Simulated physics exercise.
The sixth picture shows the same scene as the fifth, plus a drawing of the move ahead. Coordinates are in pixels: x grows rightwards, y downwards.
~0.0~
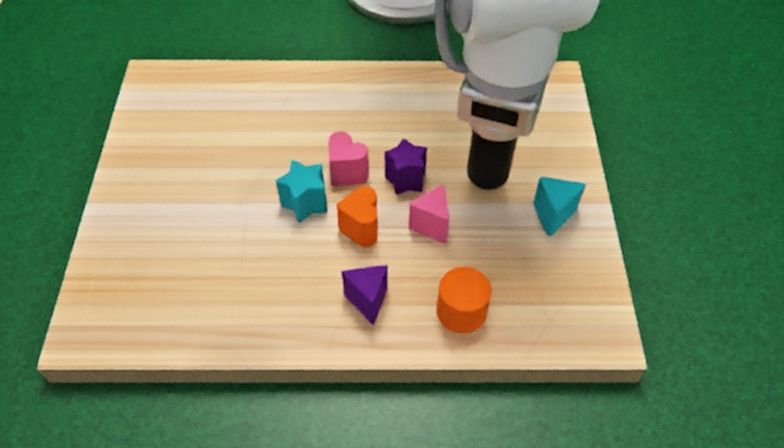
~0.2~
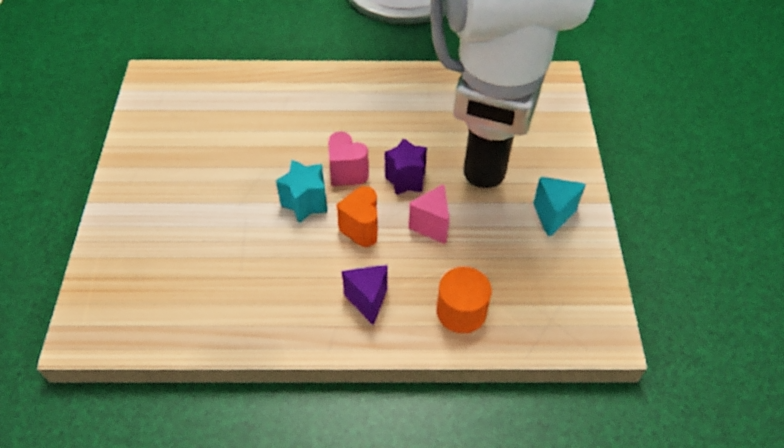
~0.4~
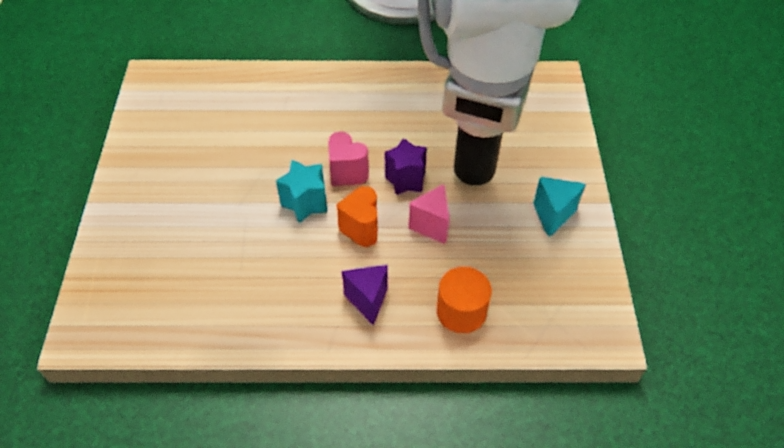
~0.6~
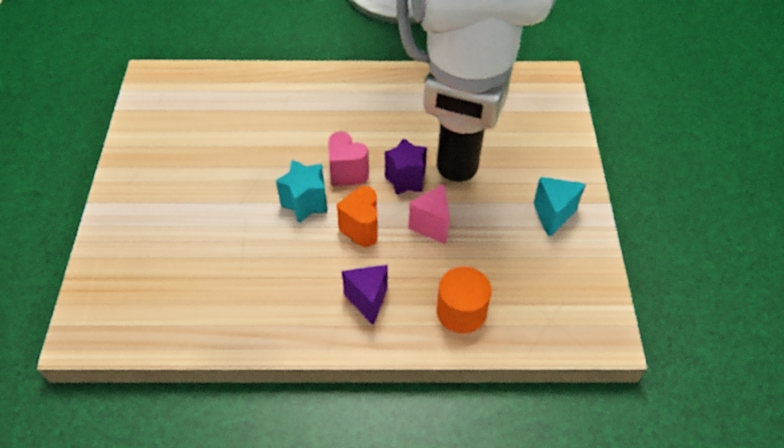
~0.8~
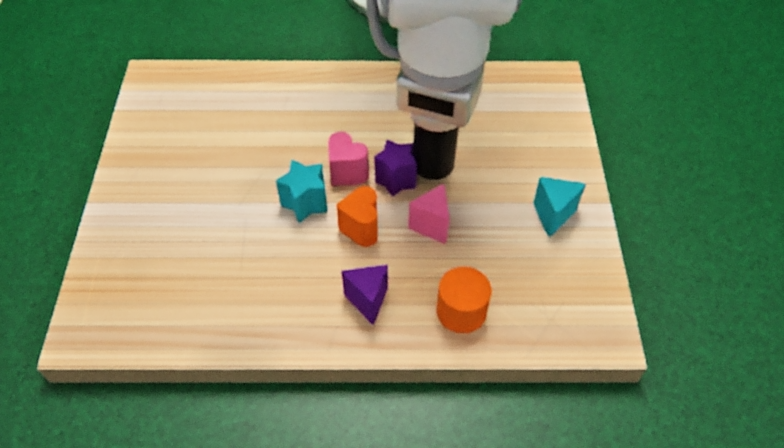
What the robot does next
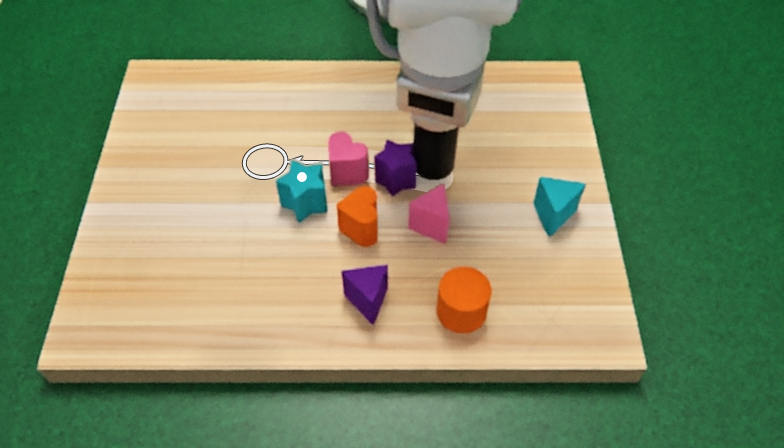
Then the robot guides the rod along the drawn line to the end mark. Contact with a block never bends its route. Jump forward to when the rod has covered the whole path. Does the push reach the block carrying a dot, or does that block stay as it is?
At the end of the path, the block carrying a dot has moved off its old spot.
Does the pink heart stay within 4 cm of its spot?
No
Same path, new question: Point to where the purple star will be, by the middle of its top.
Close to (334, 167).
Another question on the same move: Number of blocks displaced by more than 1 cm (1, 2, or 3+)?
In total, three or more blocks get moved by over 1 cm.
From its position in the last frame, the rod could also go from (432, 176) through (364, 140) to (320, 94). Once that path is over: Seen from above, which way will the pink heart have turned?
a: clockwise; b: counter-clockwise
I choose a.
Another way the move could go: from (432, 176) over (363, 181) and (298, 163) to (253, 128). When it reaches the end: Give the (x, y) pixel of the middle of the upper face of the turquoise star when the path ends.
Put as a pixel place, it's (258, 192).
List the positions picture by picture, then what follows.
In the first frame, lower end of the rod (488, 174), tops of blocks, turquoise star (302, 177), pink heart (345, 147), purple star (407, 154), pink triangle (434, 202).
In the second frame, rod (484, 173), blocks as before.
In the third frame, rod (474, 170), blocks as before.
In the fourth frame, rod (457, 167), blocks as before.
In the fifth frame, rod (433, 165), turquoise star (302, 177), pink heart (345, 147), purple star (397, 154), pink triangle (434, 202).
The drawn path runs from (432, 176) through (349, 164) to (265, 161); the dot is on the turquoise star.
On the path given first. One third of the way, rod (376, 156); turquoise star (294, 180), turned 20° anticlockwise; pink heart (317, 147), turned 65° clockwise; purple star (350, 162), turned 40° anticlockwise.
Two thirds of the way, rod (320, 152); turquoise star (280, 187), turned 80° anticlockwise; pink heart (279, 153), turned 60° clockwise; purple star (334, 167), turned 90° anticlockwise.
At the end, rod (263, 151); turquoise star (278, 189), turned 90° anticlockwise; pink heart (247, 162), turned 25° anticlockwise; purple star (334, 167), turned 90° anticlockwise; pink triangle not moved.
